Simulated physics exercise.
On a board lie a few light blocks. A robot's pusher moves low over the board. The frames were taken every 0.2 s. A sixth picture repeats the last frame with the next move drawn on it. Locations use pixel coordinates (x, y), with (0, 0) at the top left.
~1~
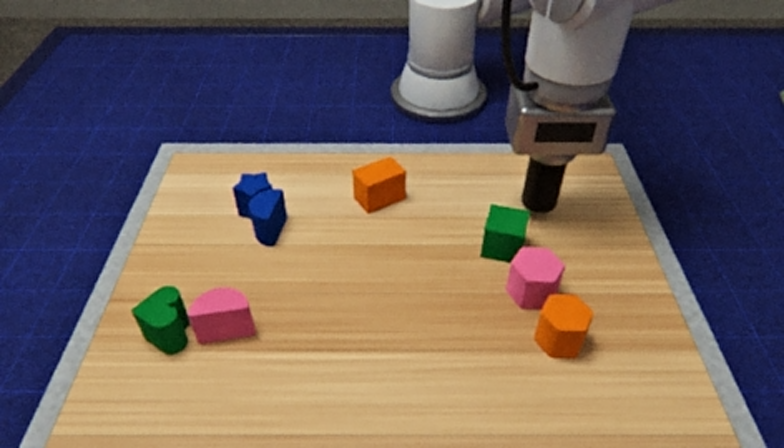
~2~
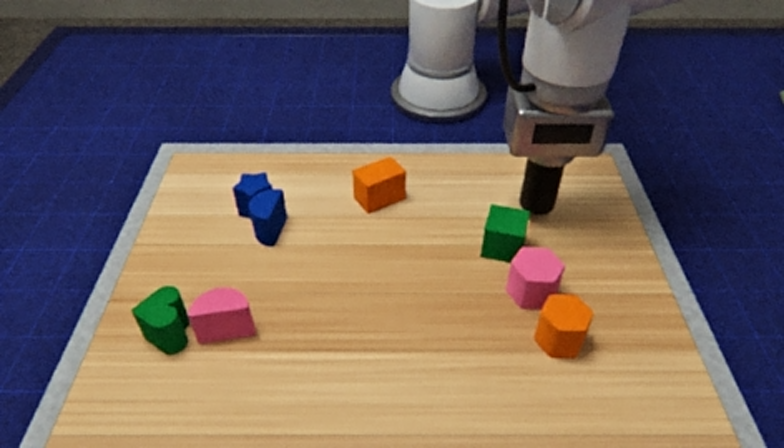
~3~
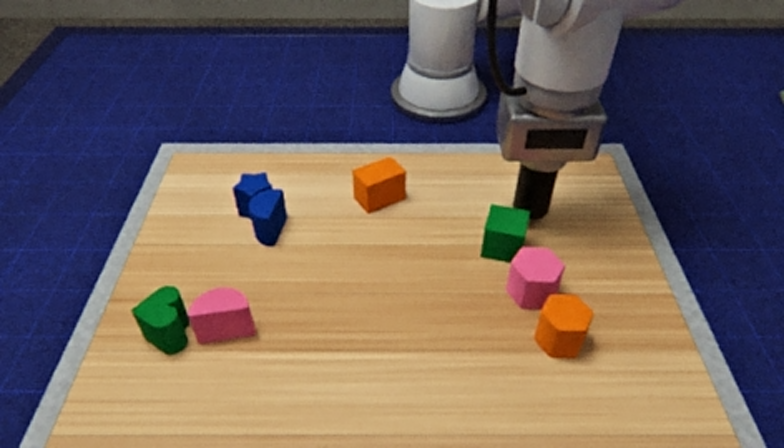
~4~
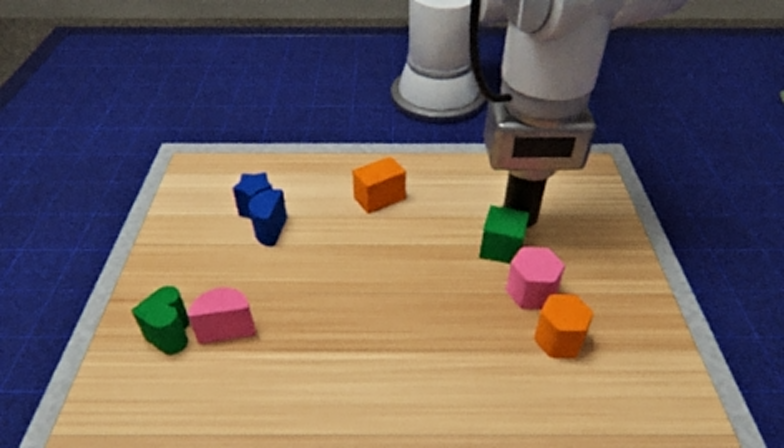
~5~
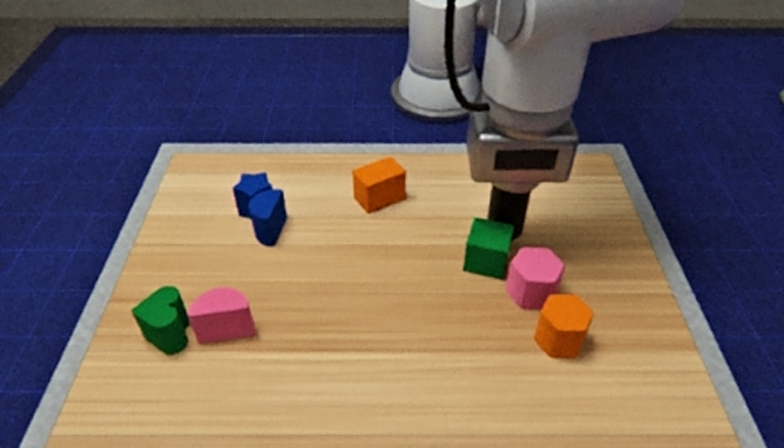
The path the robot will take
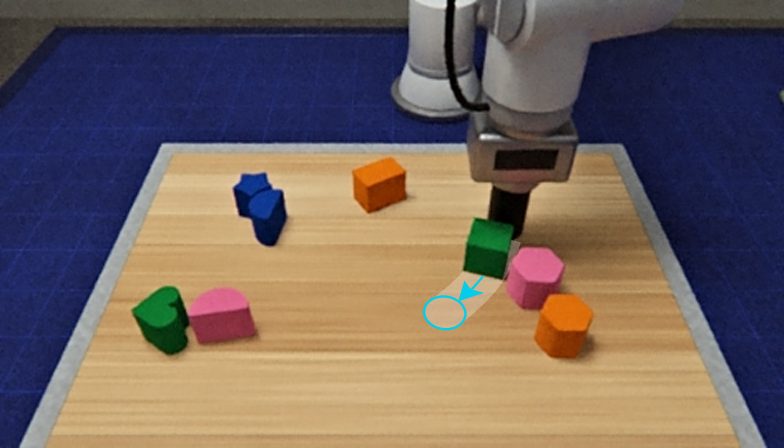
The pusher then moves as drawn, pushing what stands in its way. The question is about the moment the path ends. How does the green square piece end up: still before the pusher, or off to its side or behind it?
That block remains ahead.
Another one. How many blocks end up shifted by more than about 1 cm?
Counting only shifts above 1 cm, I get one block.
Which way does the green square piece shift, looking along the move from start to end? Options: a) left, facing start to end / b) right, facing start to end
b
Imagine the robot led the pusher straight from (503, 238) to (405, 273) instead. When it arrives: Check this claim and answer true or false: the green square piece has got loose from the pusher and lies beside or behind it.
The claim holds.
Path on the board, from (503, 238) via (491, 263) and (472, 289), ending at (445, 312).
What follows on the original path. One third of the way, pusher at (493, 254); green square piece at (470, 256), turned 25° clockwise.
Two thirds of the way, pusher at (473, 279); green square piece at (443, 280), turned 40° clockwise.
At the end, pusher at (446, 303); green square piece at (411, 304), turned 45° clockwise; pink hexagon in place.
